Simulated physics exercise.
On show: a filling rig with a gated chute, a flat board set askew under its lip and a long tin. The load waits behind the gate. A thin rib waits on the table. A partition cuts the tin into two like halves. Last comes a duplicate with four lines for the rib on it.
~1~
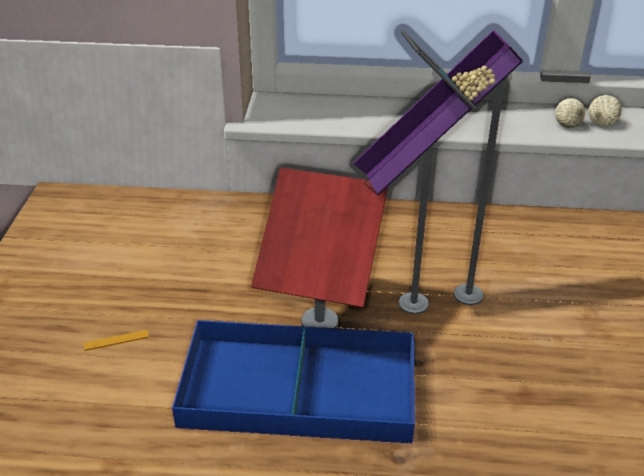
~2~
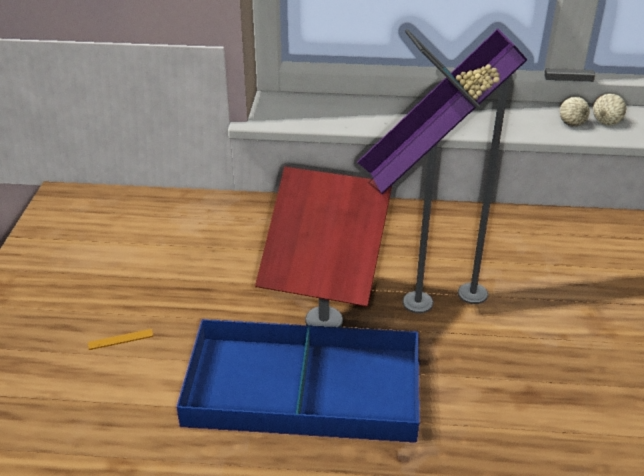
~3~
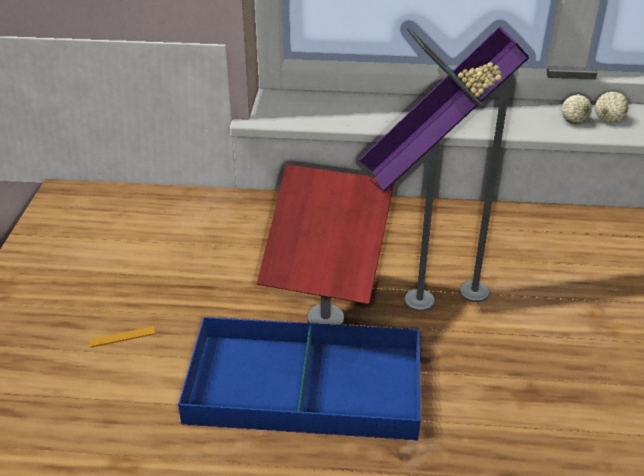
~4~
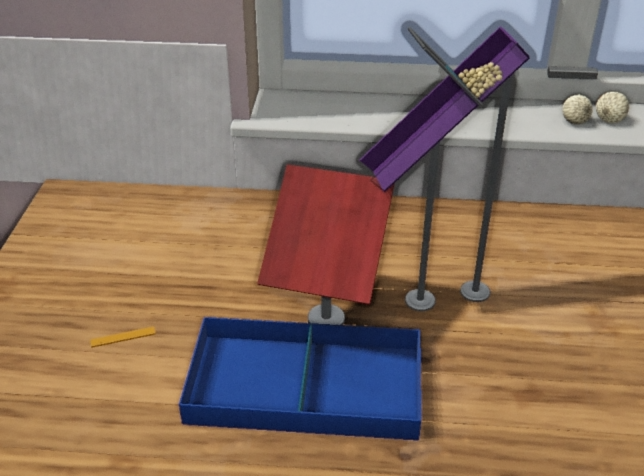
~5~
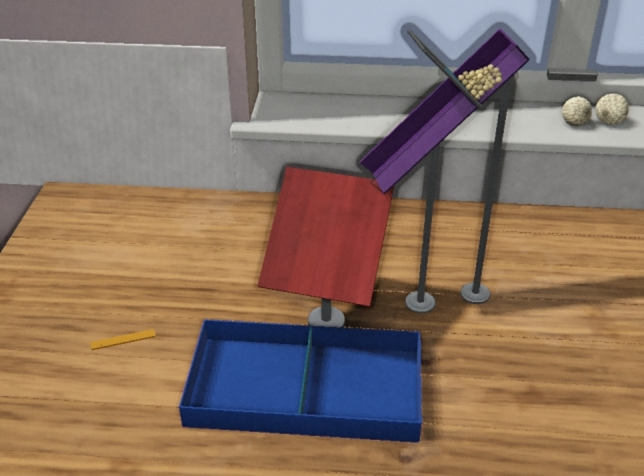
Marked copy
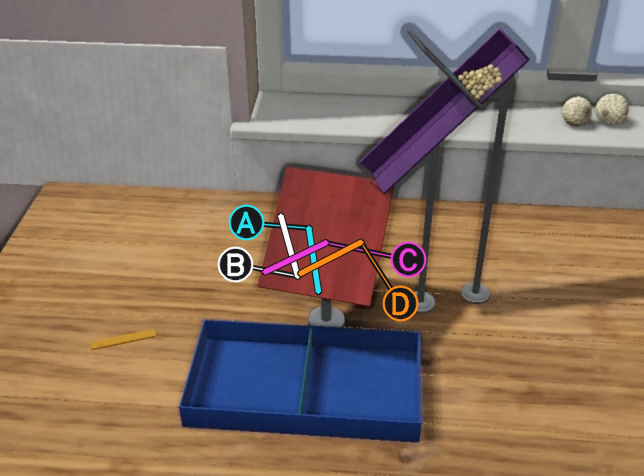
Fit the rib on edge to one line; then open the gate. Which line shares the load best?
Use line B.
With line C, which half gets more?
The left half.
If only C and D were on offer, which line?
Line C.
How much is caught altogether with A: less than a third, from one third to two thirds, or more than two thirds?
More than two thirds.
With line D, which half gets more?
More lands on the left.
On the marked copy, line A from (308, 228) to (318, 291); line B from (280, 216) to (297, 276); line C from (325, 242) to (265, 271); line D from (361, 242) to (300, 273).
For line A, of what is caught, a small part in the left half, most in the right.
For line B, of what is caught, about two thirds in the left half, about a third in the right.
For line C, of what is caught, most in the left half, about a quarter in the right.
For line D, of what is caught, all in the left half, none in the right.
